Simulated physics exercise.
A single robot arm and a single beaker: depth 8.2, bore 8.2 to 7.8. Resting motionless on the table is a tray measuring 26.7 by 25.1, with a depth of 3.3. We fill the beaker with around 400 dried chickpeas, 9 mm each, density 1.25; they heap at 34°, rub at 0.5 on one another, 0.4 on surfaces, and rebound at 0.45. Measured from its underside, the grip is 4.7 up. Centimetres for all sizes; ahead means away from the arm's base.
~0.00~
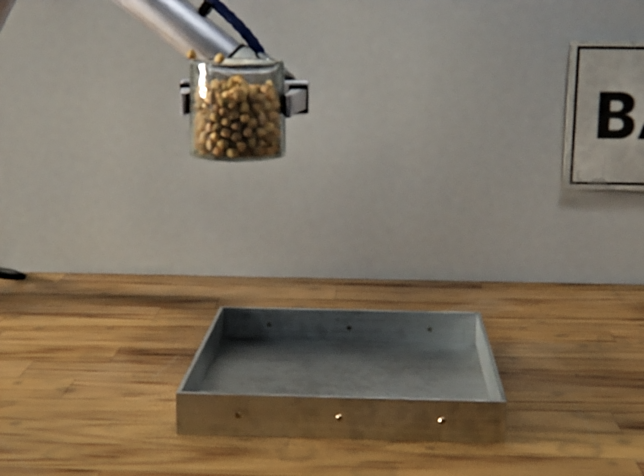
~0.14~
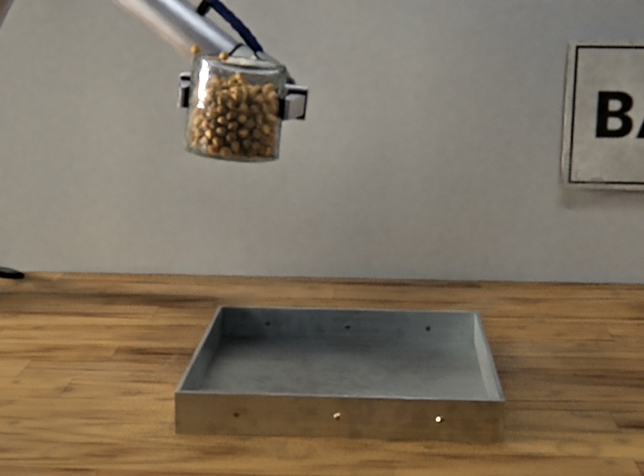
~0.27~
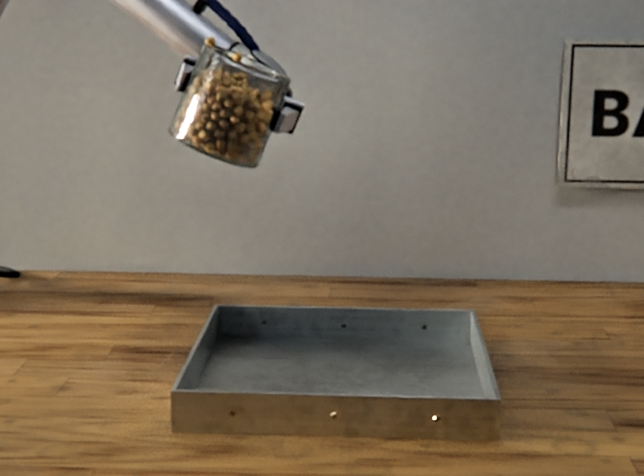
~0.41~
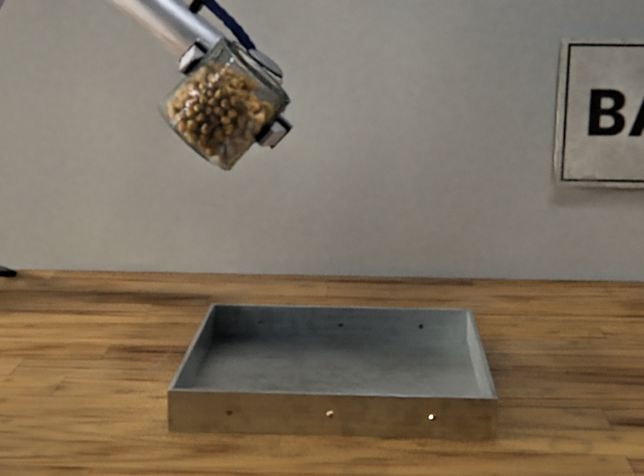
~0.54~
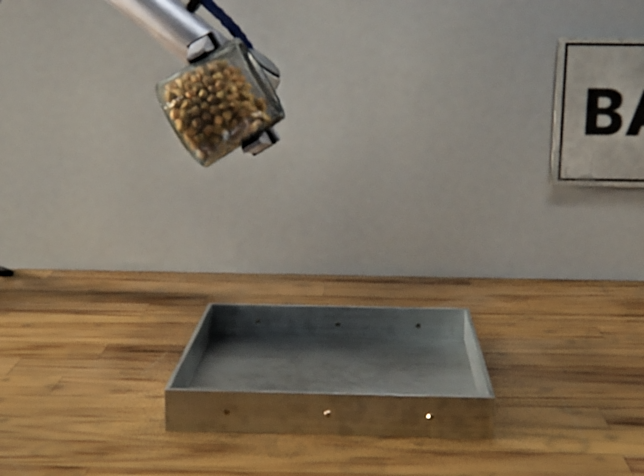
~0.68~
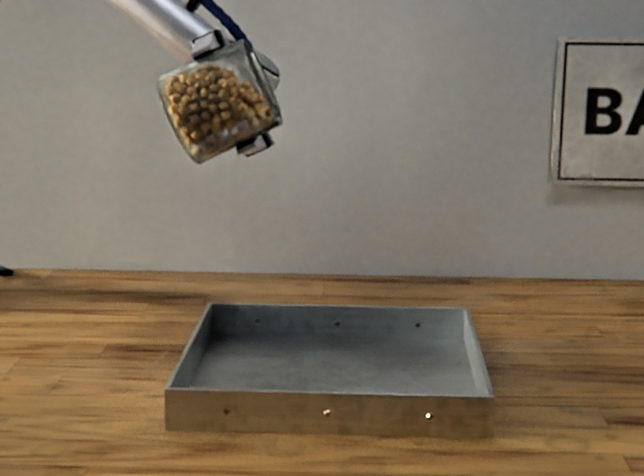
A robot arm tilting a clear beaker heaped with chickpeas steadily to the left above an empty metal tray on a wooden table.
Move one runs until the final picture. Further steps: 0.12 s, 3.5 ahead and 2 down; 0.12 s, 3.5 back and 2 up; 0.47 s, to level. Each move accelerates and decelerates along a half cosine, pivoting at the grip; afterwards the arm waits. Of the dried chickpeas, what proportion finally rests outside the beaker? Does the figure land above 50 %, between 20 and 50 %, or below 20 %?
The figure lands below 20 %.
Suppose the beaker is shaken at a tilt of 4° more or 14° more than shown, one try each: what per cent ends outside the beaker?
About 10 per cent for the first try and 20 per cent for the second.
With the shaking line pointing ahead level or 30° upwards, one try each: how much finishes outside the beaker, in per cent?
Result: Approx. 20 % and 25 %, one try each.
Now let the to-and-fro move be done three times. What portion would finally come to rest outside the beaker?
It would come to around 15 %.
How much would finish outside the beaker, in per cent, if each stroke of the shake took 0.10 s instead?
In that case about 10 in a hundred.
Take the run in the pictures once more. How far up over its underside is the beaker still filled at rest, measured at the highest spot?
I'd put it at close to 7.5 centimetres.
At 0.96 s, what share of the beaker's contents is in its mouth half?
Share in the mouth half: About 35 %.
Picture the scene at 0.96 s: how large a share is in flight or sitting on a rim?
Reading at that time: Some 5 per cent.
After 0.96 s, tilted 64° forward, highest piece 28 above the table; 384 in the beaker, 21 in flight or on a rim.
After 1.25 s, tilted 14° forward, highest piece 30 above the table; 379 in the beaker, 25 in the tray, 1 in flight or on a rim.
After 1.59 s, level, highest piece 30 above the table; 379 in the beaker, 26 in the tray.
After 2.64 s, level, highest piece 29 above the table; 379 in the beaker, 26 in the tray.
In the end, 379 in the beaker, 26 in the tray. That is 6 % outside the beaker.
